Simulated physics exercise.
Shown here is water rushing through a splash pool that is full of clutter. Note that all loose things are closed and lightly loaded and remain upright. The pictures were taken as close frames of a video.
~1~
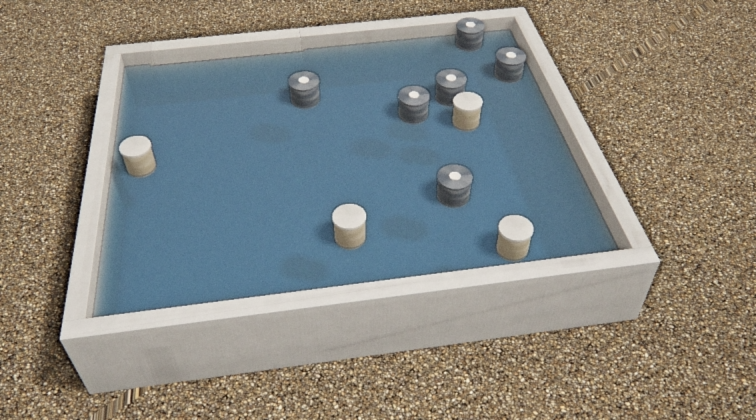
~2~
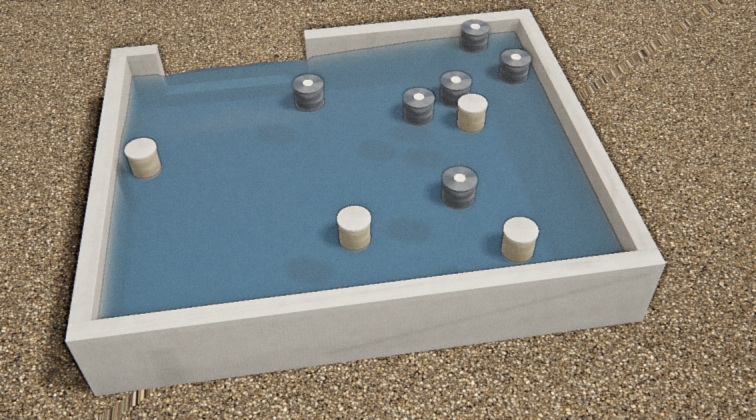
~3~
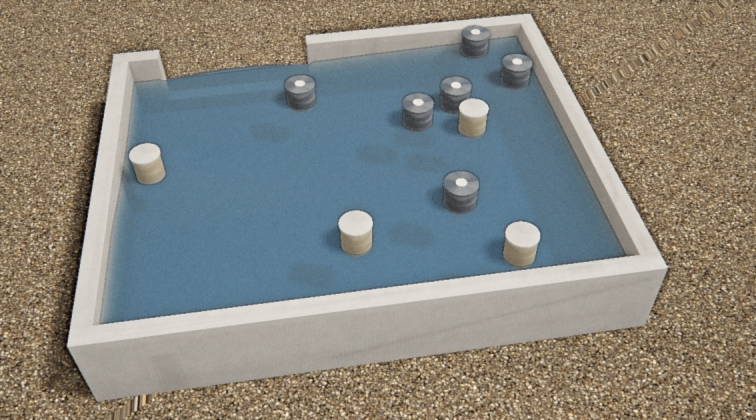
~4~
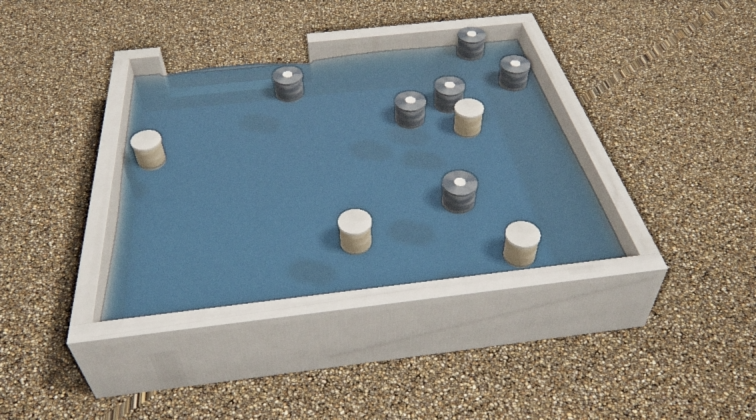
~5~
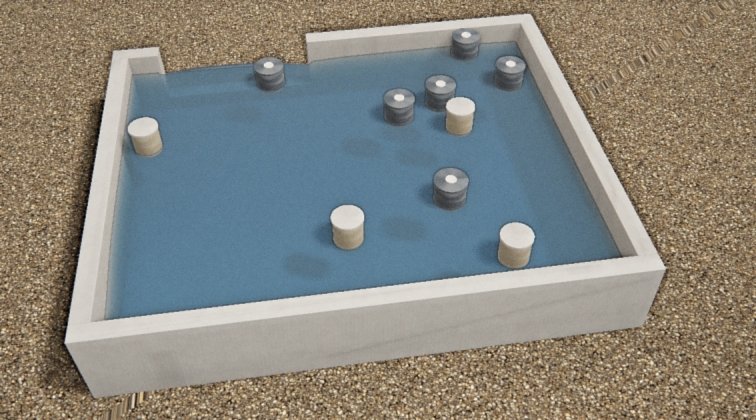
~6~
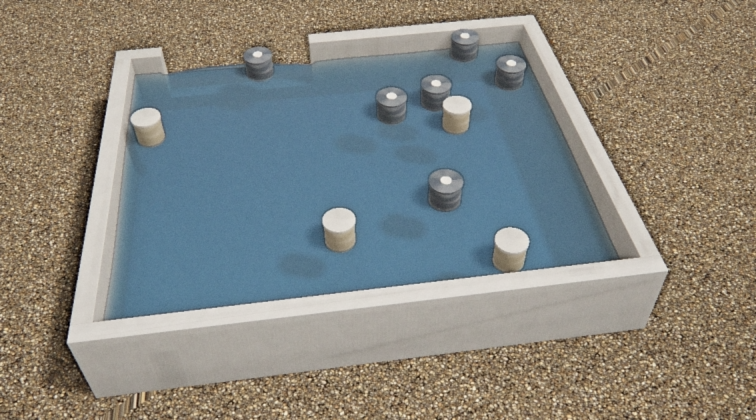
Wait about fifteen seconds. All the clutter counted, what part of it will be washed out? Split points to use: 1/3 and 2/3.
From 1/3 to 2/3.
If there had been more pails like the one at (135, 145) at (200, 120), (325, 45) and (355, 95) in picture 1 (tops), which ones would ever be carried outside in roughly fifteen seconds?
In sequence: Exits, exits, exits.
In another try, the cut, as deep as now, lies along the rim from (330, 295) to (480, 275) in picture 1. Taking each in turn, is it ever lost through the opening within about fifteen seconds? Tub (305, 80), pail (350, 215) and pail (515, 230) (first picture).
The three read no escape, escape and escape, respectively.
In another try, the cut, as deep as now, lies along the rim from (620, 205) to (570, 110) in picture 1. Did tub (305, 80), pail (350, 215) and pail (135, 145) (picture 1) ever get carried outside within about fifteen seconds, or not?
Item one: Remains; item two: Leaves; item three: Remains.
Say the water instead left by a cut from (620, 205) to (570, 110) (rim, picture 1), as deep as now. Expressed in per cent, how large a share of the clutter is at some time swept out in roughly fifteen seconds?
I reckon 70 percent.
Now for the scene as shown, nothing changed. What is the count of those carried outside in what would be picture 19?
That makes 2.
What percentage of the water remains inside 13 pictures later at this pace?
64 %.
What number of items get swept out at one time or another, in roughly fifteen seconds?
Total: 4.
A moment on, 1 of 10 are out; 9 afloat.
Next, 2 of 10 are out; 8 afloat.
Later, 4 of 10 are out; 6 afloat.
In the end, 4 of 10 are out; 6 afloat.
